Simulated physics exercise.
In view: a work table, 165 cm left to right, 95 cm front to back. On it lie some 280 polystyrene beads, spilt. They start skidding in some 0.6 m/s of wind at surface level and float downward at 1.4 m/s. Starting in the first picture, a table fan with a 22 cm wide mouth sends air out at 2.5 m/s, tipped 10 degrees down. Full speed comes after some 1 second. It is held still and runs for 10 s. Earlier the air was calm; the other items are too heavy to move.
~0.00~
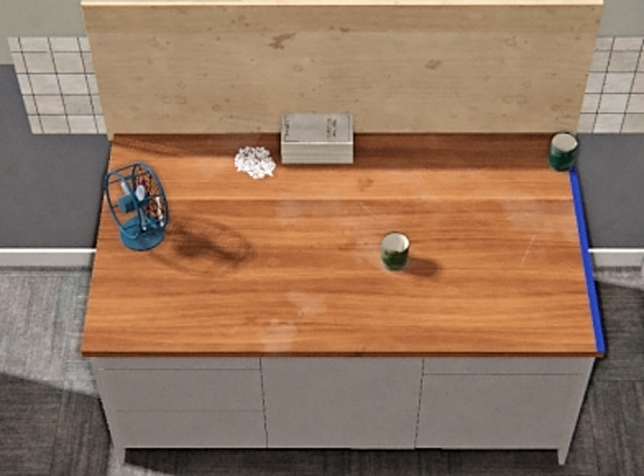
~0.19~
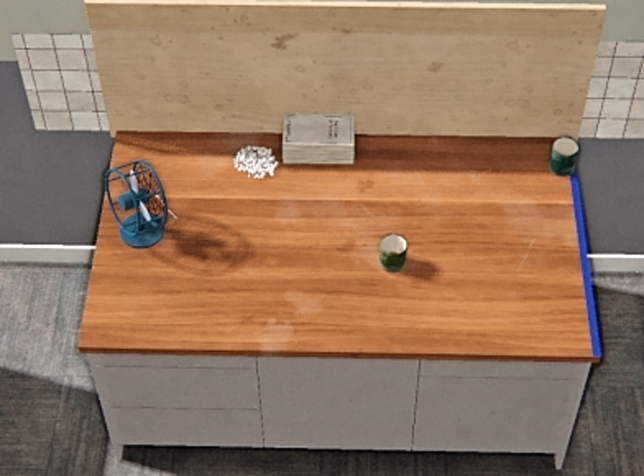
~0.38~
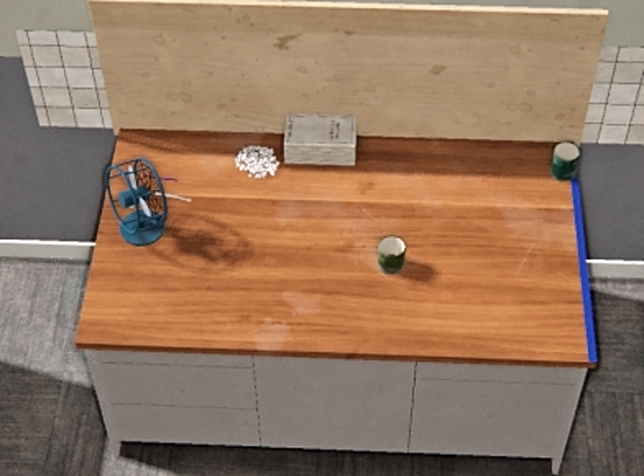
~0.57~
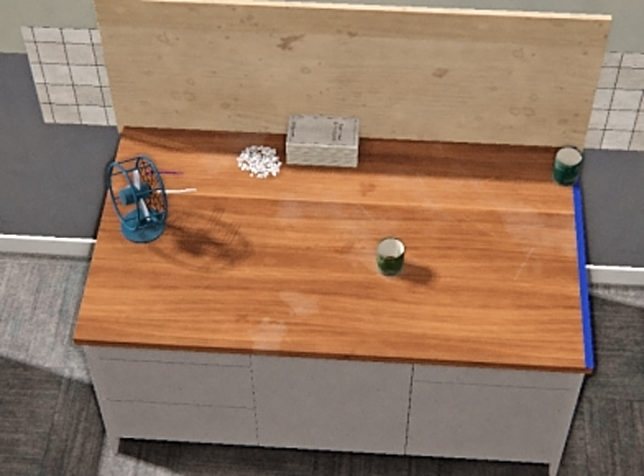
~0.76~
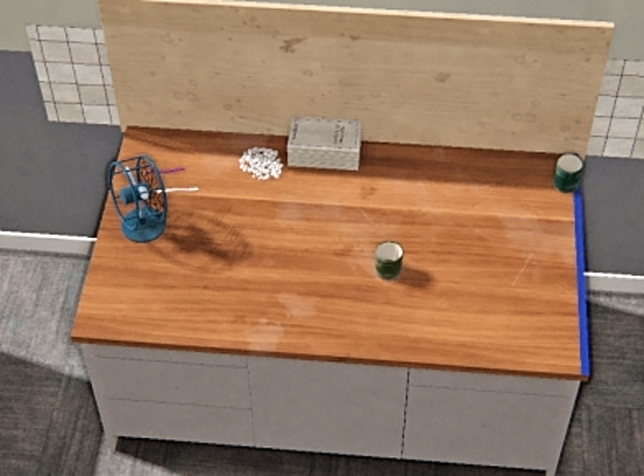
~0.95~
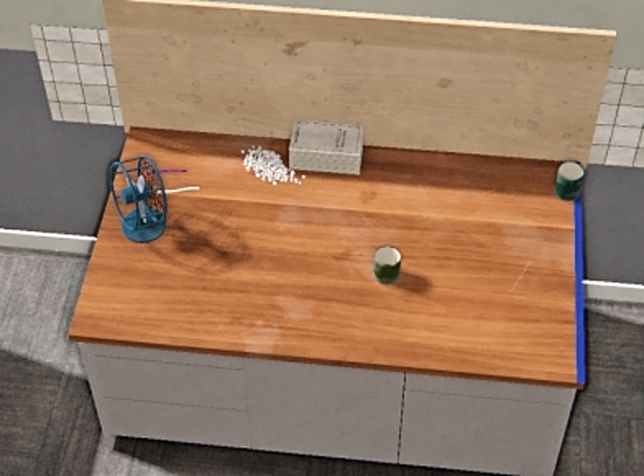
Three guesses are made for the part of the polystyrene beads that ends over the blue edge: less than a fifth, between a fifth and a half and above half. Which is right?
The share sits between one fifth and one half.
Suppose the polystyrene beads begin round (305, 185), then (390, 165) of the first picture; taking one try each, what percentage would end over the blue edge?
About 70 and 90 in a hundred, in that order.
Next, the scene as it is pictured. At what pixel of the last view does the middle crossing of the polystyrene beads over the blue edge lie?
(582, 238).
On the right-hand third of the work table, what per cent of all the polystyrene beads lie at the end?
Around 5 per cent.
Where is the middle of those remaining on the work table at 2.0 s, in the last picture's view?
(458, 182), roughly.
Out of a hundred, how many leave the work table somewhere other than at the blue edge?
It comes out at some 60 %.
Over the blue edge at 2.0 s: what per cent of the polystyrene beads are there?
About 0 per cent.
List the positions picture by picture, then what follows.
In the first frame, the middle of the polystyrene beads is near (254, 163), none has stirred yet and the mouth of the table fan is at (136, 201).
In the second frame, the middle of the polystyrene beads is near (255, 161), none has stirred yet and the blue edge is centred on (585, 239).
In the third frame, the middle of the polystyrene beads is near (257, 161), none has stirred yet, the top of a book is at (320, 130) and the top of a mug is at (392, 246).
In the fourth frame, the middle of the polystyrene beads is near (259, 161) and none has stirred yet.
In the fifth frame, the middle of the polystyrene beads is near (262, 163) and none has stirred yet.
In the sixth frame, the middle of the polystyrene beads is near (265, 163), the farthest in sight from the table fan is at (304, 177) and about 30 % have left their places.
After 2.0 s, 0 % are over the blue edge; the middle of those still in play is near (413, 176); 5 % have settled or left.
After 3.2 s, 29 % are over the blue edge; the middle of those still in play is near (536, 257); 80 % have settled or left.
After 5.5 s, 35 % are over the blue edge; 90 % have settled or left.
After 10.0 s, at the end, 39 % are over the blue edge.
